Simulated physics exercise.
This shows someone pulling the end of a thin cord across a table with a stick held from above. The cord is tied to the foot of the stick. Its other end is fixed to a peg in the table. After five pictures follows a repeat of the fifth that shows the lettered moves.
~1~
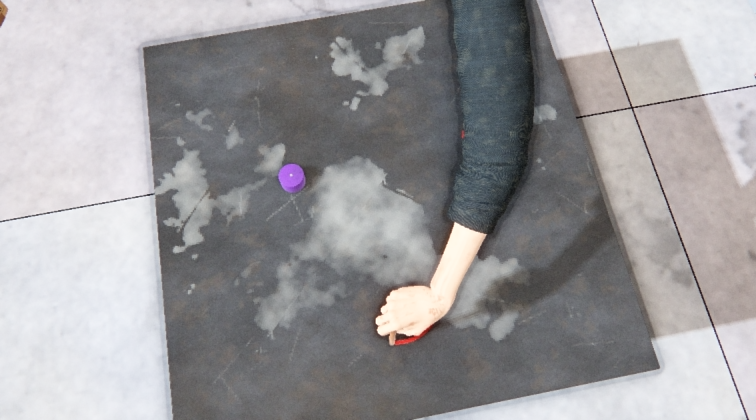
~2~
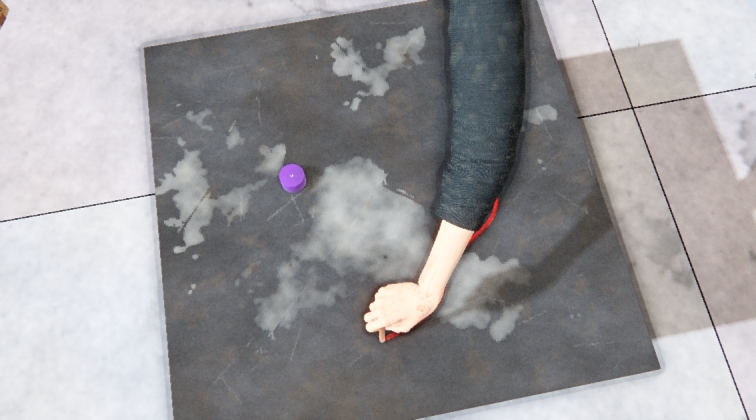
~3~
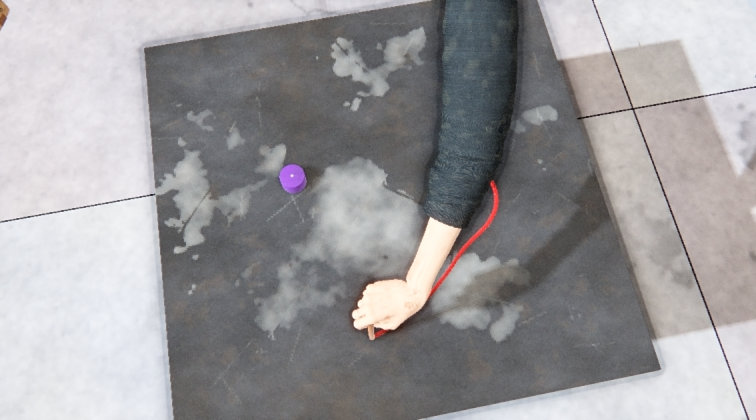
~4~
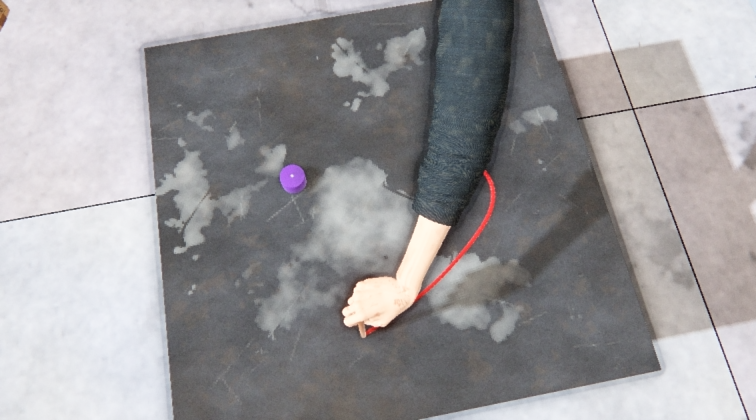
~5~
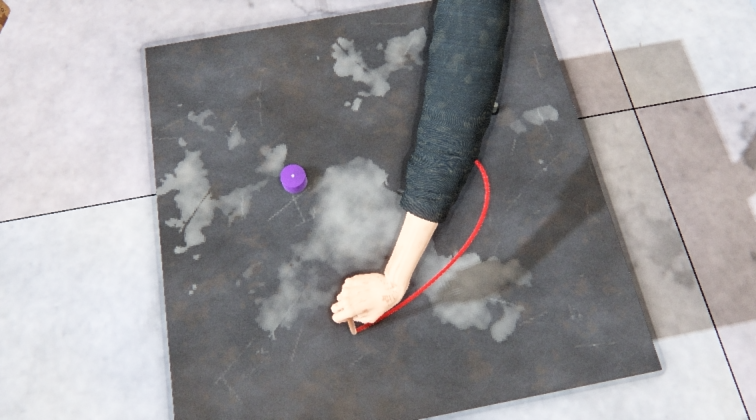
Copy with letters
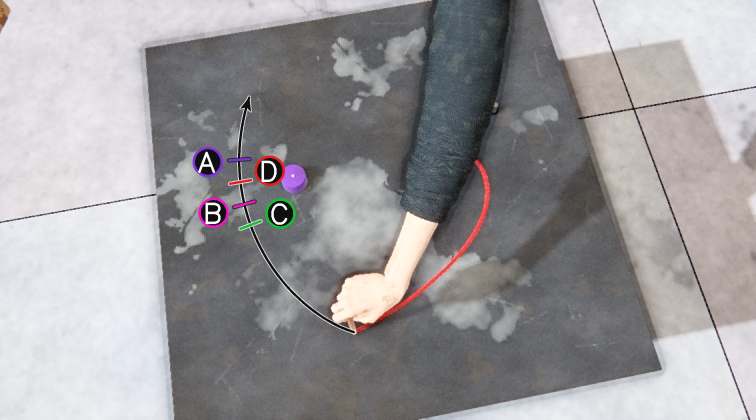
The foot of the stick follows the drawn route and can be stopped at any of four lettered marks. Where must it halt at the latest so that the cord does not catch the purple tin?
Stop at D.
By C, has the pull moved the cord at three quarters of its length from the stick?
Yes.
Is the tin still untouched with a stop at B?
Yes.
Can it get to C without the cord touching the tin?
Yes.
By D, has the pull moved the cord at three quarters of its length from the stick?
Yes.
On the copy, A at (239, 160); B at (244, 204); C at (251, 225); D at (240, 182); the route from (354, 332) via (251, 225) to (249, 98).
On D. First, foot of the stick (293, 293), middle of the cord (442, 233).
Then, foot of the stick (255, 235), middle of the cord (412, 220).
Finally, foot of the stick (241, 182), middle of the cord (393, 202); nothing has been touched.
By contrast, A brings the cord against the tin; B is safe but short; C is safe but short.
